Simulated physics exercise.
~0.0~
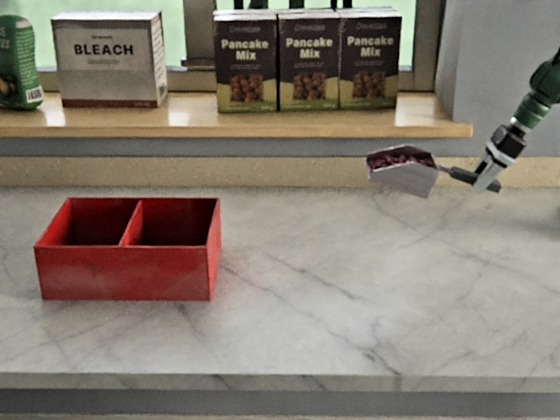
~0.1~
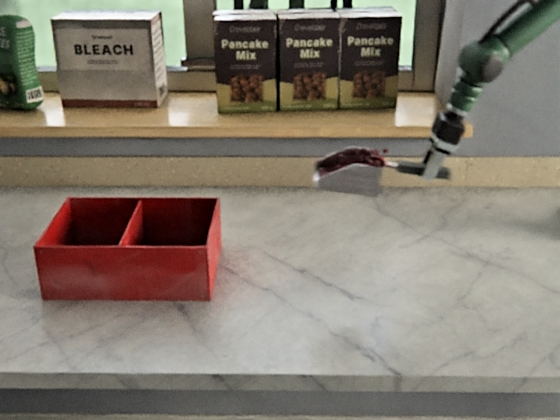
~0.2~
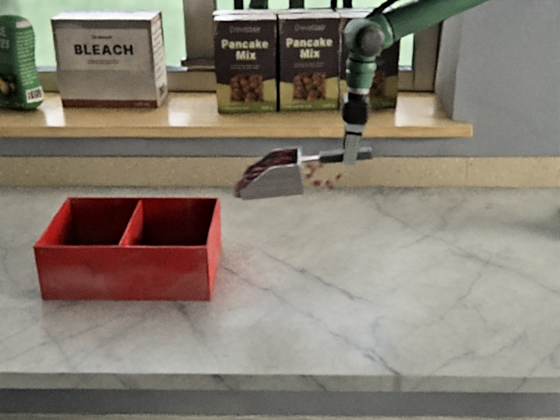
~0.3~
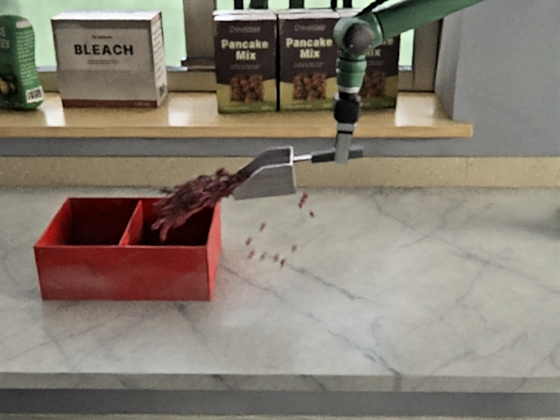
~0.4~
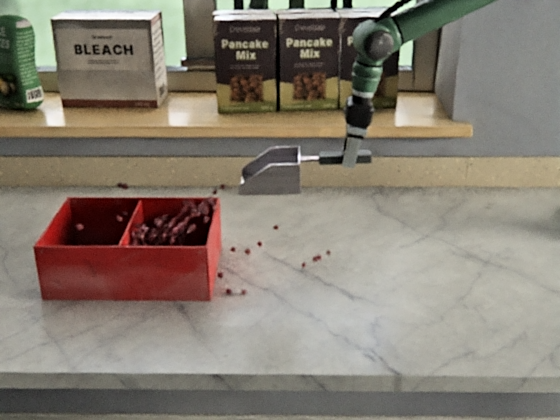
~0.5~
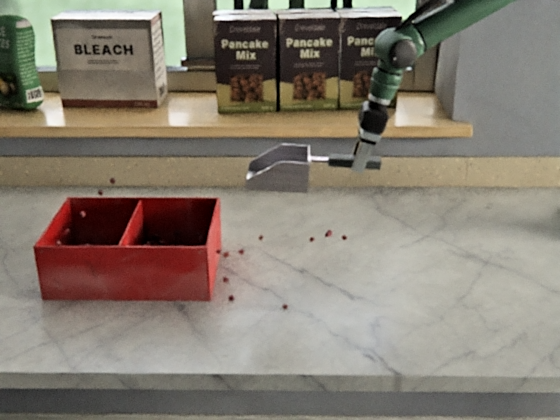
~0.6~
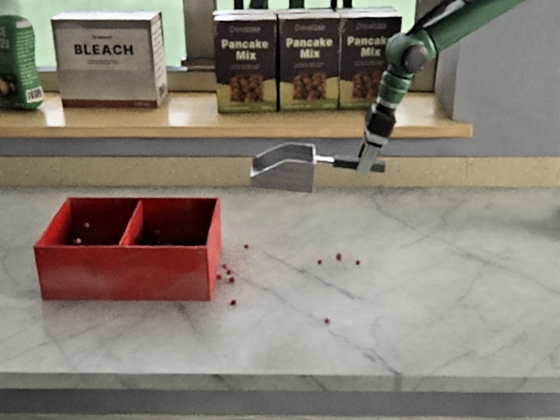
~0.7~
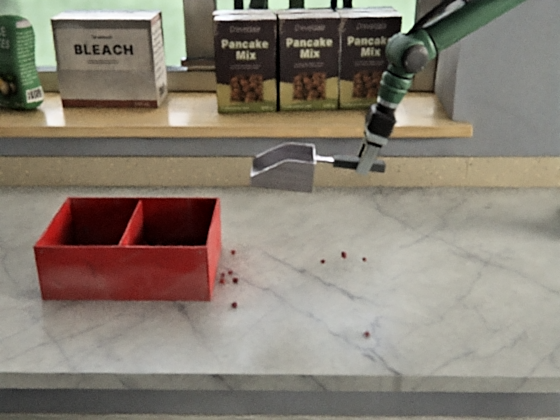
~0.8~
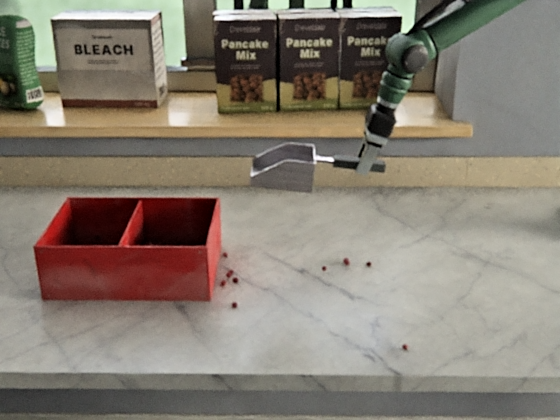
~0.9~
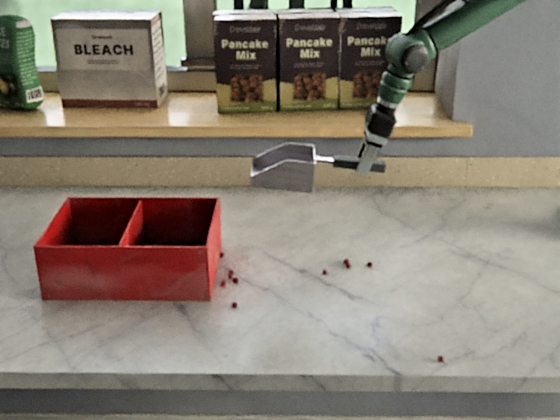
A green robot arm swung a scoop of dark red beads left over a marble counter and flung them into a divided red box, then drew back a little and stopped, leaving several stray beads scattered on the counter.
